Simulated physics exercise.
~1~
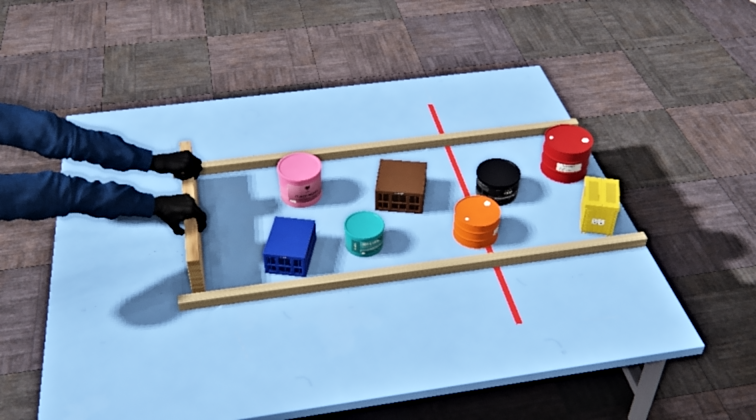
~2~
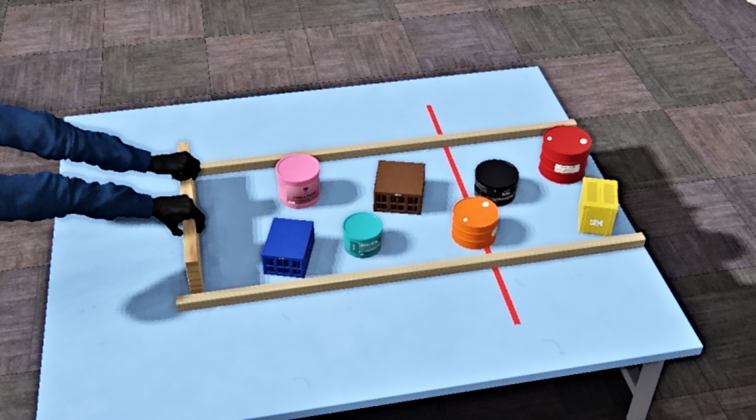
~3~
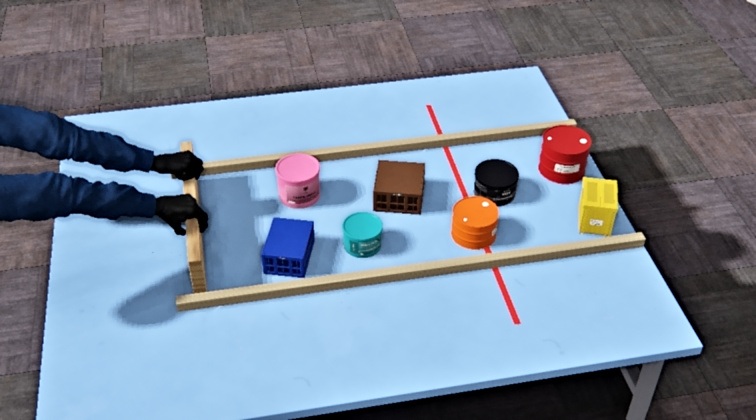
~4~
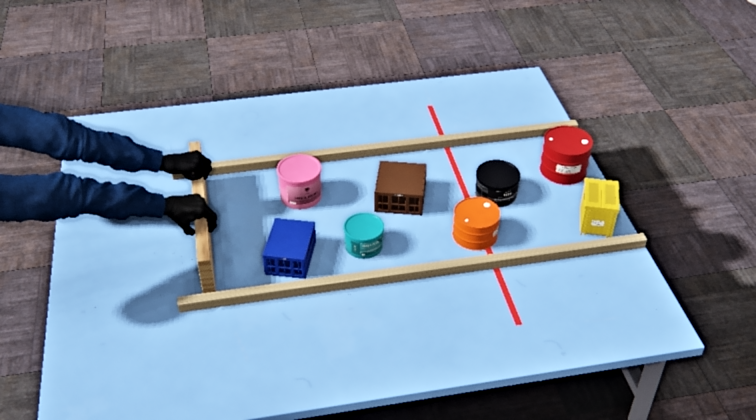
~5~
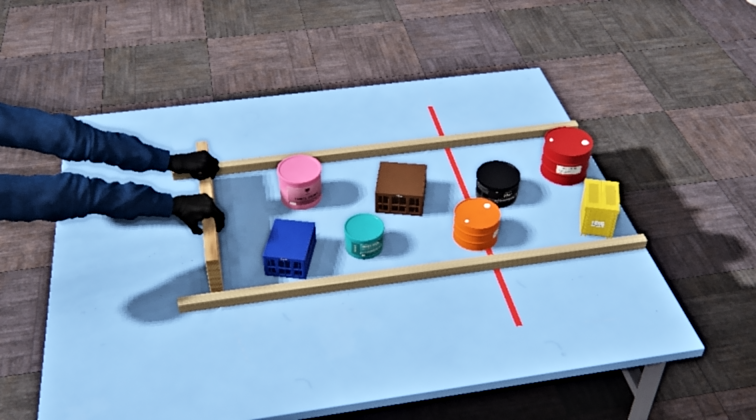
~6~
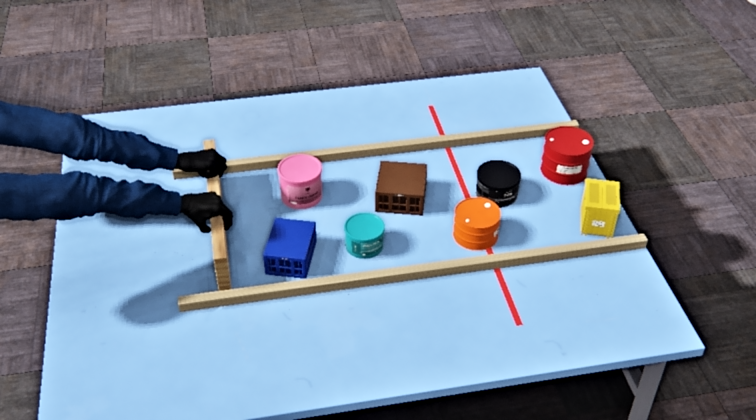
We see eight colourful tubs and crates standing between two wooden battens on a pale blue platform crossed by red tape, while gloved hands hold a plank at the left, then slide it slightly rightward; the objects stay still.
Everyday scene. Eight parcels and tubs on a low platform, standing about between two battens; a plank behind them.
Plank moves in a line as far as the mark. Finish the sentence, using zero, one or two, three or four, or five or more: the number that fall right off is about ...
The number that fall right off is about zero.
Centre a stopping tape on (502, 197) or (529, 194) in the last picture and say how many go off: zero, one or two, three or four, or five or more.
One after another: Either one or two; three or four.
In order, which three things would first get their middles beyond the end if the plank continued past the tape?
They are the red canister, then the yellow tote, then the black pail.
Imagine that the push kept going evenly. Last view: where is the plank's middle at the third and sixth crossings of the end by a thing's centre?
At (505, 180) for the third, at (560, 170) for the sixth.
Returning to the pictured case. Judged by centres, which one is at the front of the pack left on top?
It's the red canister.
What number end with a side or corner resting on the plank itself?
2 are in contact with it.
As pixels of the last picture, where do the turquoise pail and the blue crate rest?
Going in order: First (539, 215), then (501, 218).
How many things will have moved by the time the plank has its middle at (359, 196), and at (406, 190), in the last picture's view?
That makes 4 at the first spot and 6 at the second.
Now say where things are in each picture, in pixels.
The first frame shows yellow tote (599, 207); red canister (566, 154); black pail (497, 182); plank (192, 216); tape (469, 199).
The second frame shows red canister (564, 155); plank (190, 216).
The third frame shows black pail (496, 183); blue crate (289, 247).
The fourth frame shows yellow tote (599, 208); orange canister (476, 224).
The fifth frame shows red canister (566, 156); pink pail (300, 183).
The sixth frame shows yellow tote (599, 209); red canister (566, 156); black pail (498, 184); plank (217, 214); tape (469, 201).
A little later, none off yet; yellow tote at rest near (599, 209); red canister at rest near (566, 156); black pail at rest near (498, 184).
When it is over, the number that fall off is zero.
